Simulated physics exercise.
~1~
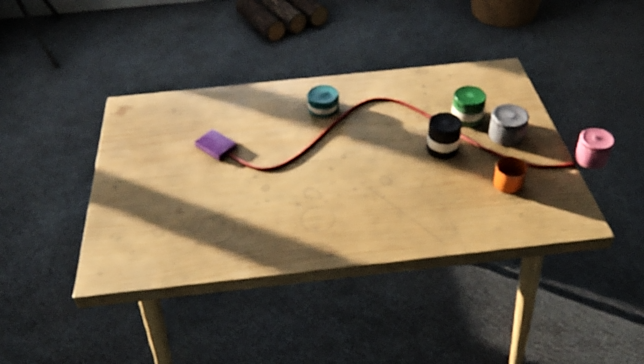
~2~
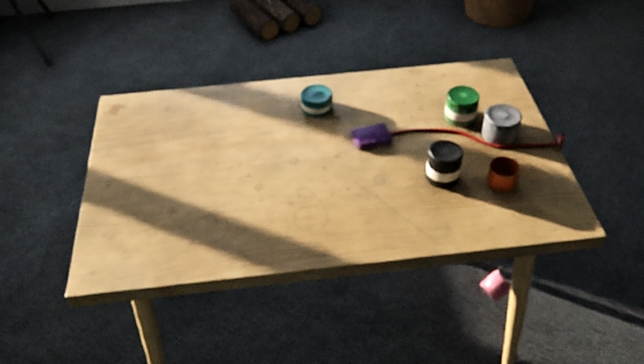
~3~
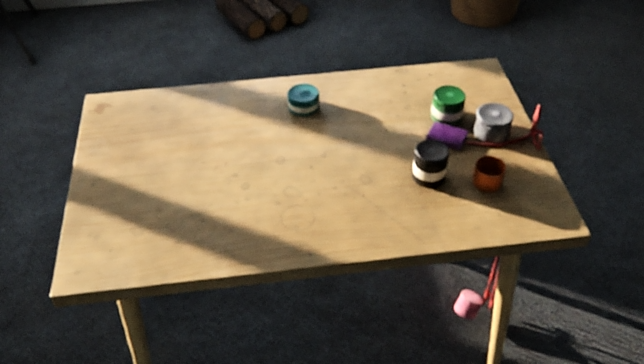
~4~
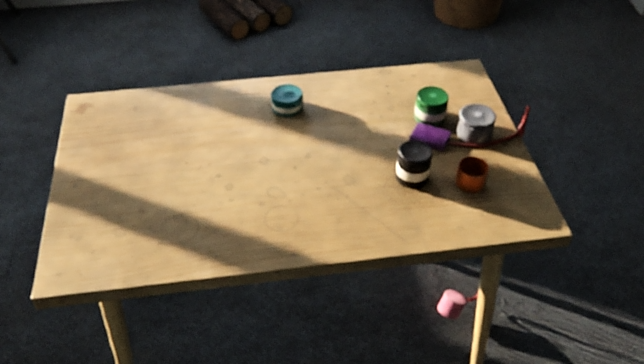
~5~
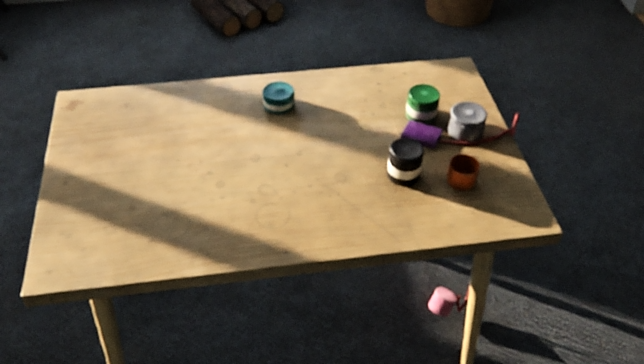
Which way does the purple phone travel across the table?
The purple phone moves to the right, toward the group of containers near the table's right end.
To begin with, a purple phone lies on a wooden table, joined by a long red cable to a pink speaker at the right edge, with a teal tin and several other containers standing about. The speaker drops over the edge, and the phone is drawn well to the right as the black canister shifts a little toward the near side. The phone travels on until it sits beside the green canister and the grey tub. It stays there, while the pink speaker ends up hanging below the tabletop near the table leg.
